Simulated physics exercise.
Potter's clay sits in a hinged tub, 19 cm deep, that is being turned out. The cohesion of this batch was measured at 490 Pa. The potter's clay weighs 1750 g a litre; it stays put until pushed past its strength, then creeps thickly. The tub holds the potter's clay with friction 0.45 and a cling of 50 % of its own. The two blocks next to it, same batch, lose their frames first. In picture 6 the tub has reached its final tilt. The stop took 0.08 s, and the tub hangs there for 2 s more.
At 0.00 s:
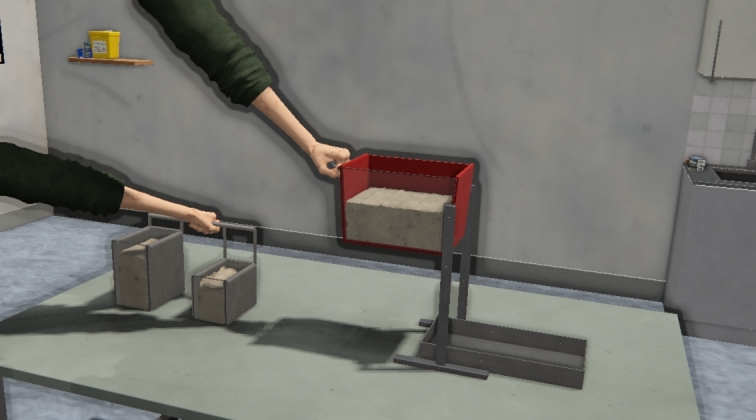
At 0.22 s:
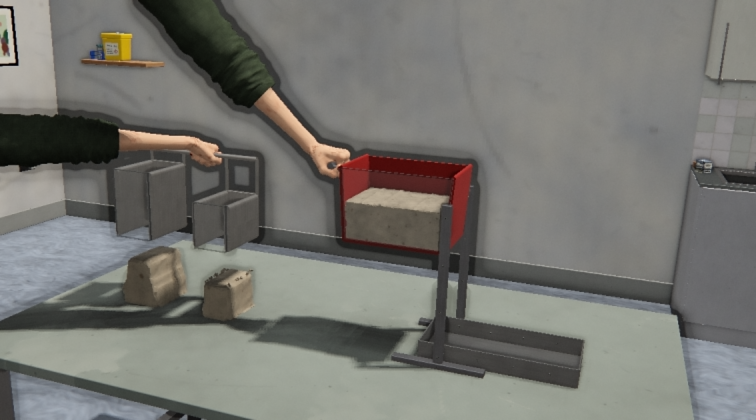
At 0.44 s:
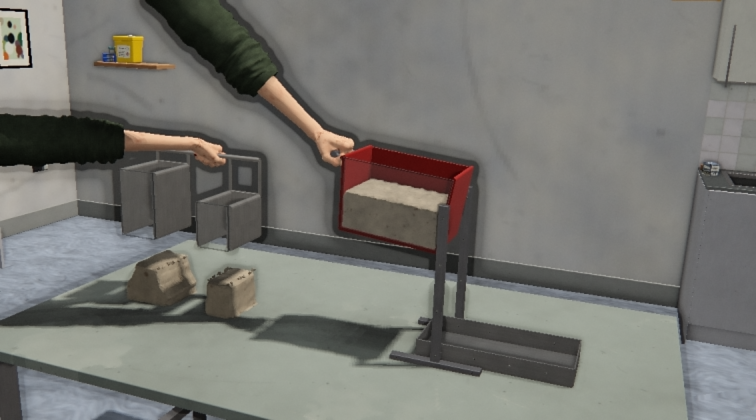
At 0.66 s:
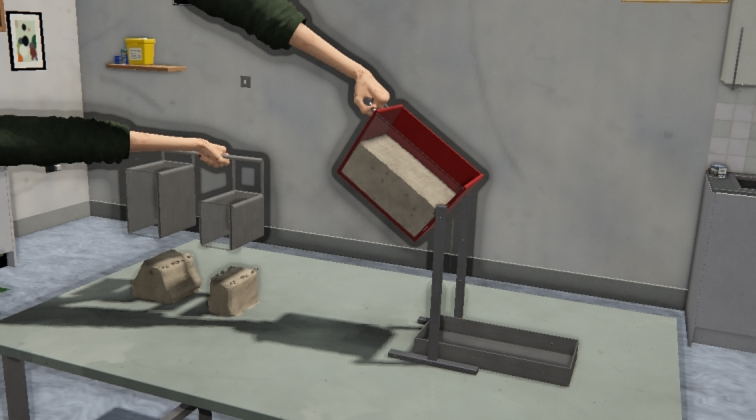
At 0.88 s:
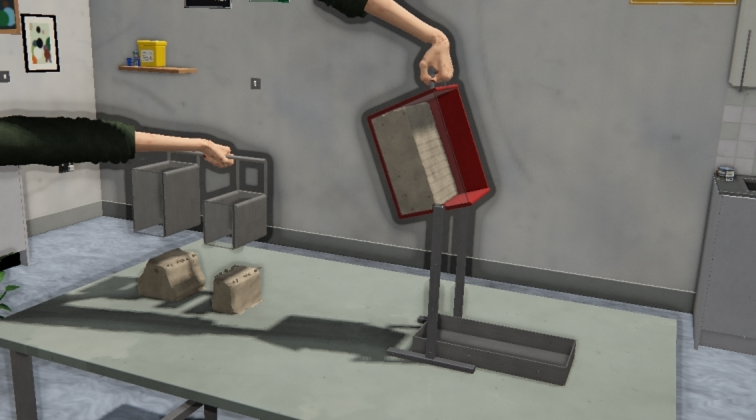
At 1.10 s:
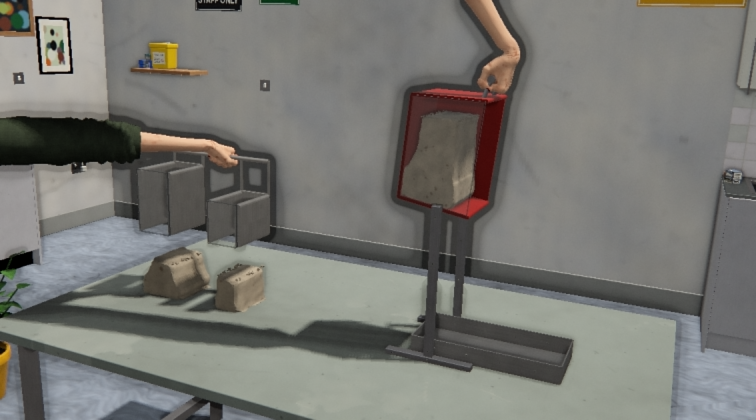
A hand lifts two grey open-bottomed moulds off two clay blocks, which slump slightly on the table, while another hand swings a red hinged tub of clay upward and rightward until it stands steeply on its stand.
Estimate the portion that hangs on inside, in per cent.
About 46 %.
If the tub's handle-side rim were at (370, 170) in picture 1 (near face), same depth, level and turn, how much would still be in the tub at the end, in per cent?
In that case some 55 per cent.
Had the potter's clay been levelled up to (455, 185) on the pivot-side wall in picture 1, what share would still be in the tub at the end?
It would be near 30 %.
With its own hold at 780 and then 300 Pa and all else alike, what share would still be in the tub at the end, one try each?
In turn about 50 %, 40 %.
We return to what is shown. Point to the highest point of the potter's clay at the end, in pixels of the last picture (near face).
Around (418, 171).
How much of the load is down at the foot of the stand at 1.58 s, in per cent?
Near 50 %.
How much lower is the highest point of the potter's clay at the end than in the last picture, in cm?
Roughly 14 cm.
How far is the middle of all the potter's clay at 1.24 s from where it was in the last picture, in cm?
About 8 cm.
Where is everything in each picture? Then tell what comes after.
In the first frame, handle-side rim at (343, 167), tilt 0 degrees; highest point of the potter's clay at (407, 208); test blocks 17 cm, 11 cm high (left to right).
In the second frame, handle-side rim at (343, 167), tilt 0 degrees; highest point of the potter's clay at (405, 208); test blocks 14 cm, 11 cm high (left to right).
In the third frame, handle-side rim at (346, 157), tilt 6 degrees; highest point of the potter's clay at (351, 192); test blocks 13 cm, 11 cm high (left to right).
In the fourth frame, handle-side rim at (378, 113), tilt 35 degrees; highest point of the potter's clay at (363, 145); test blocks 12 cm, 11 cm high (left to right).
In the fifth frame, handle-side rim at (435, 92), tilt 68 degrees; highest point of the potter's clay at (405, 109); test blocks 12 cm, 11 cm high (left to right).
In the sixth frame, handle-side rim at (486, 104), tilt 95 degrees; highest point of the potter's clay at (427, 117); test blocks 12 cm, 11 cm high (left to right).
By 1.24 s, the tub is at 95 degrees and holds 81 %.
By 1.41 s, the tub is at 95 degrees and holds 46 %.
By 1.58 s, the tub is at 95 degrees and holds 46 %.
By 1.75 s, the tub is at 95 degrees and holds 46 %.
By 3.10 s, at the end, the tub is at 95 degrees and holds 46 %.
